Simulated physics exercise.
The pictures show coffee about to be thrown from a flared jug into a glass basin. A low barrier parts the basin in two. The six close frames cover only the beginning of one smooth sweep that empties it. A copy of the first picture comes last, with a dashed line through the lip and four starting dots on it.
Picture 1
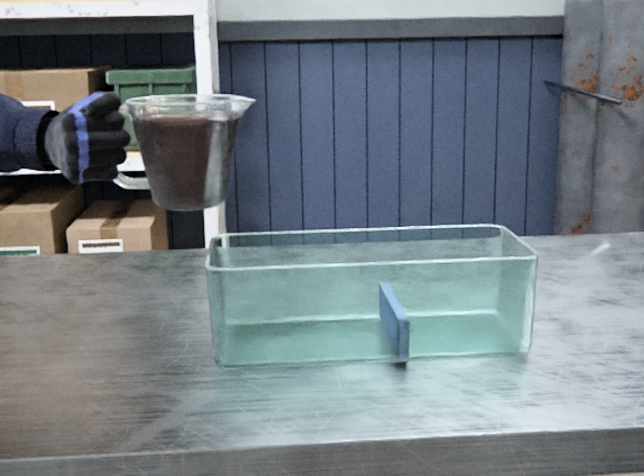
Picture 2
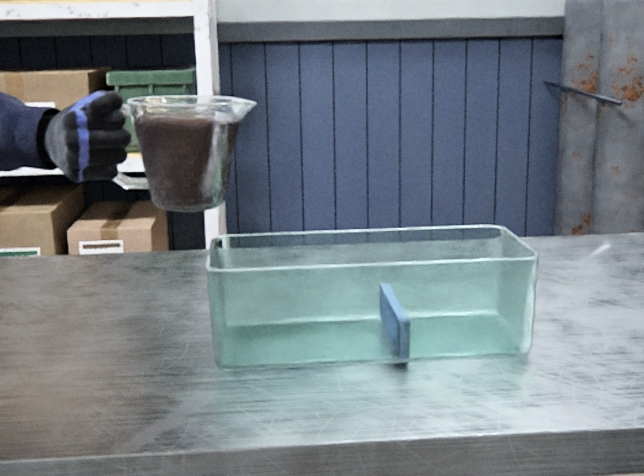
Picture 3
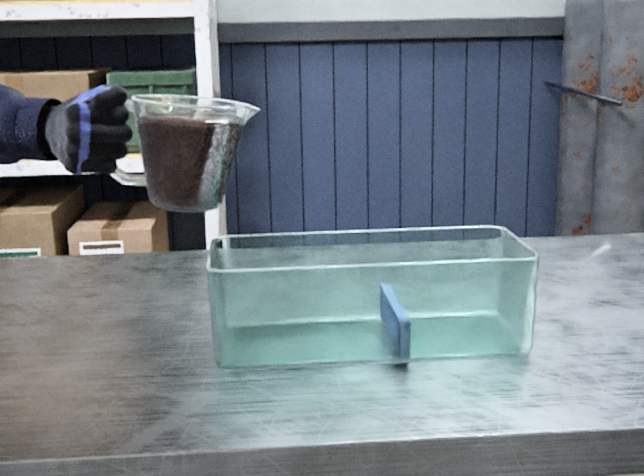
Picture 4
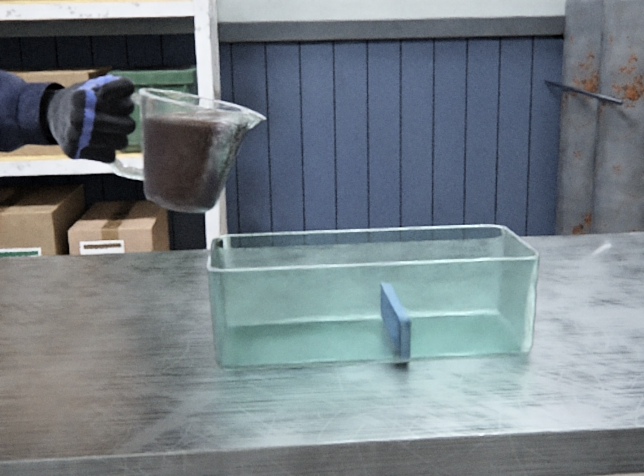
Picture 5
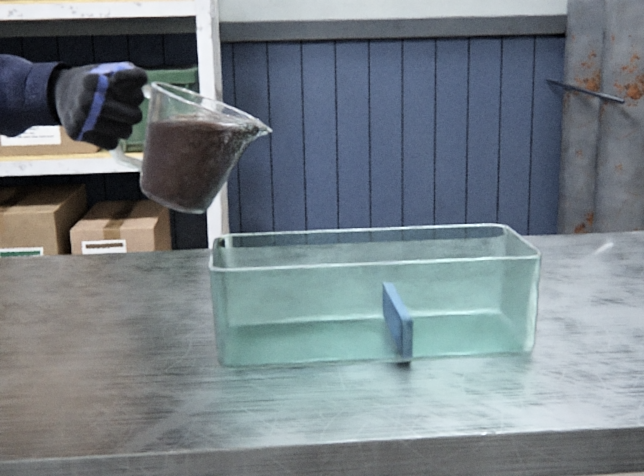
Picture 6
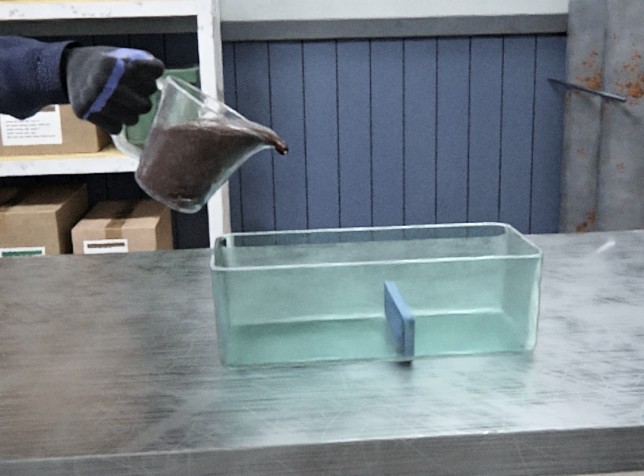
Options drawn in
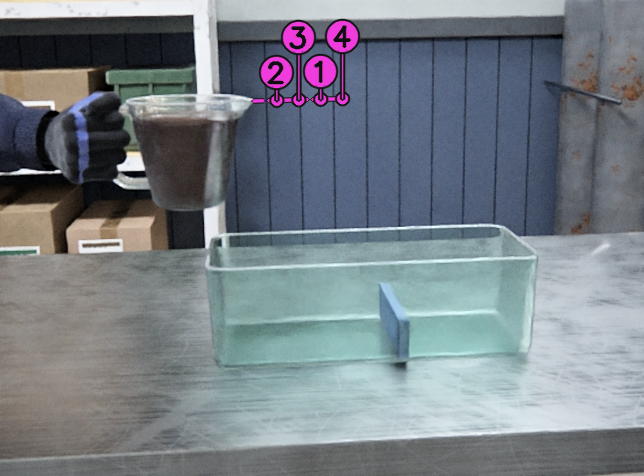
A gloved hand held a clear jug of dark brown liquid above and left of a divided glass basin, then gradually tilted it rightward until a little liquid slipped over the lip.
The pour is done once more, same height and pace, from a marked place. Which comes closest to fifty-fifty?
Place 4.
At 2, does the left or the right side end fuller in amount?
The left one.
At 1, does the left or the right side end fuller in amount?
The left side.
In magenta, 1 at (320, 99); 2 at (276, 100); 3 at (298, 99); 4 at (342, 98).
For place 1, about 80 % ends left of the wall and 18 % right of it.
For place 2, about 93 % ends left of the wall and 6 % right of it.
For place 3, about 92 % ends left of the wall and 5 % right of it.
For place 4, about 54 % ends left of the wall and 46 % right of it.
